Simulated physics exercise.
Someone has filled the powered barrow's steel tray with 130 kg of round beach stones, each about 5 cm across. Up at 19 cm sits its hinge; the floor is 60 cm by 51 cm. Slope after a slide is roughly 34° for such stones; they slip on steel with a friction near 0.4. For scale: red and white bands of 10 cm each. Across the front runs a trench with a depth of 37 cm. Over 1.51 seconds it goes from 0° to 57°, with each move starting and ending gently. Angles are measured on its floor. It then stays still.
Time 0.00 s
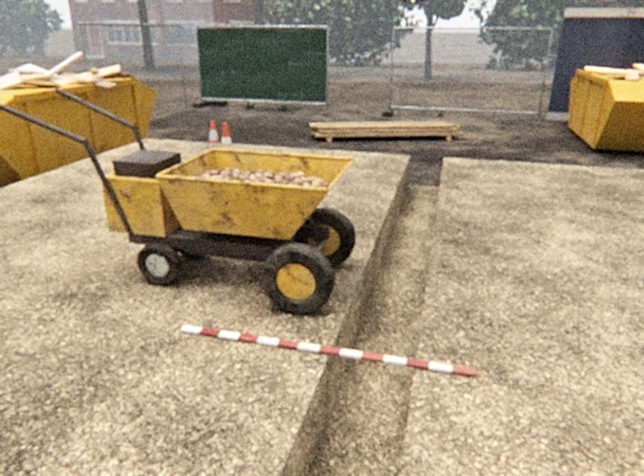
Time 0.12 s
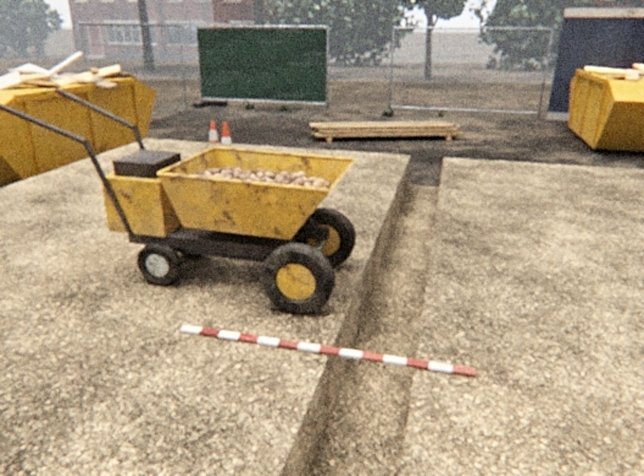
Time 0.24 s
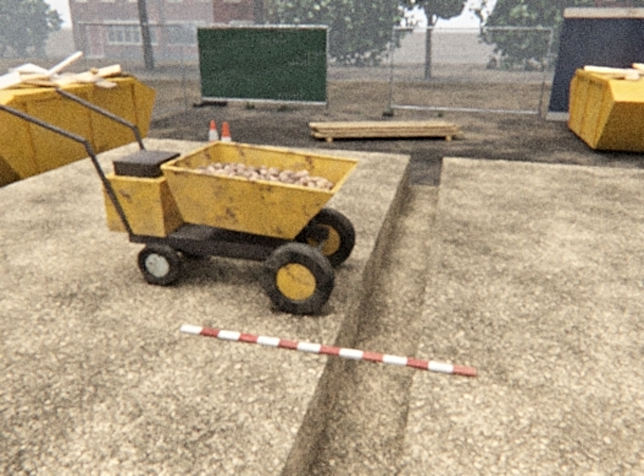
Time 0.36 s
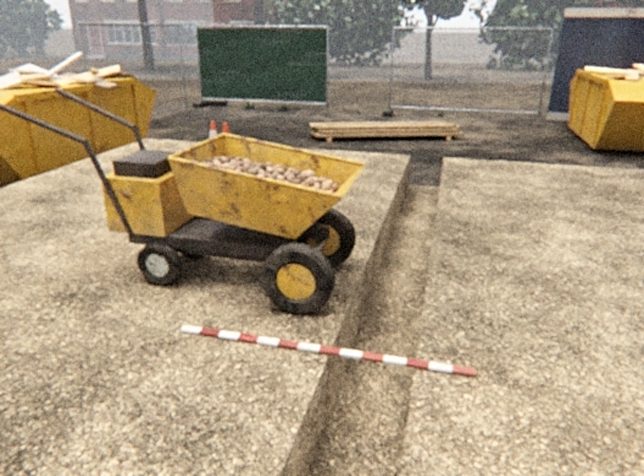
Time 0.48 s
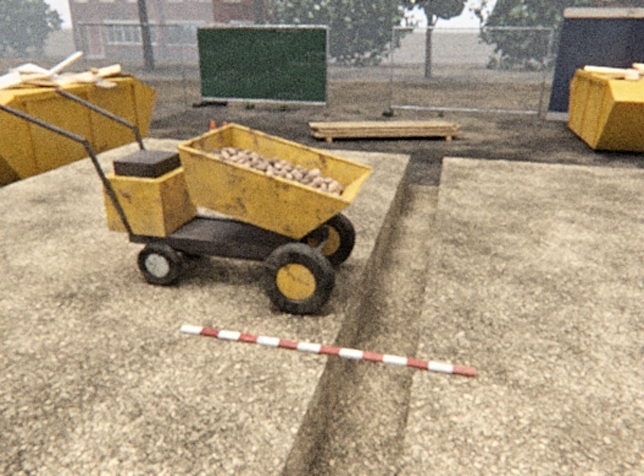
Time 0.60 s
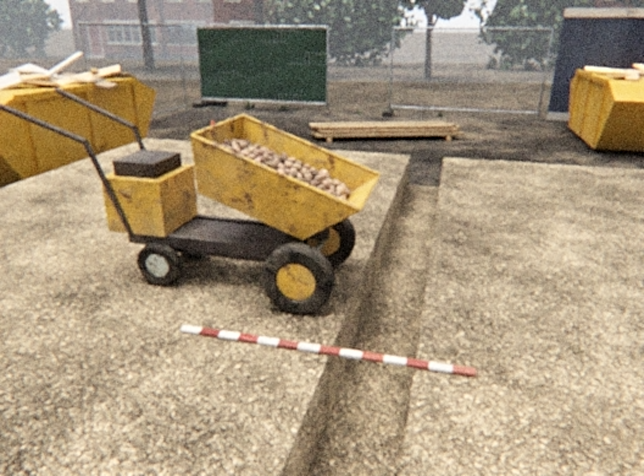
We see a yellow powered barrow loaded with round stones standing beside a trench, a red and white striped pole lying in front, as its tray steadily tilts up at the back, lowering its lip toward the right.
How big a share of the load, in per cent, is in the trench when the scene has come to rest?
A share of about 34 percent.
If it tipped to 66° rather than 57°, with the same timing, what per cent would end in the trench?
Around 40 per cent would finish in the trench.
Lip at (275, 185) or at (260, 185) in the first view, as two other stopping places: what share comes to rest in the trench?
The first gives about 65 percent and the second about 70 percent.
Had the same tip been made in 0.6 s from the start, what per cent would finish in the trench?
Trench share: Approx. 20%.
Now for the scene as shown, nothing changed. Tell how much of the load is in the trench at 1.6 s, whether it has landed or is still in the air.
About 5 per cent by then.
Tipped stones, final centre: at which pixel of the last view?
Their middle lands near (431, 300).
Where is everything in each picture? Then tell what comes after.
In the first frame, the tray is at 0°, its lip at (327, 190); the top of the load is at (252, 176).
In the second frame, lip at (329, 191), floor tilted 1°, highest stones at (253, 175); the stones move at 0.1 m/s on average.
In the third frame, the tray is at 4°, its lip at (334, 193); the top of the load is at (231, 169); the stones move at 0.3 m/s on average.
In the fourth frame, lip at (341, 197), floor tilted 8°, highest stones at (231, 162); the stones move at 0.4 m/s on average.
In the fifth frame, lip at (350, 203), floor tilted 14°, highest stones at (231, 154); the stones move at 0.4 m/s on average.
In the sixth frame, lip at (360, 210), floor tilted 20°, highest stones at (241, 146); the stones move at 0.5 m/s on average.
After 1.1 s the floor is at 48°; 100 % in the tray; the foremost stones are at (382, 230).
After 1.6 s the floor is at 57°; 81 % in the tray, 6 % in the trench, 13 % past the trench; the foremost stones are at (468, 299).
After 2.0 s the floor is at 57°; 56 % in the tray, 10 % in the trench, 34 % past the trench; the foremost stones are at (533, 312).
After 3.9 s the floor is at 57°; 30 % in the tray, 34 % in the trench, 36 % past the trench; the foremost stones are at (607, 336).
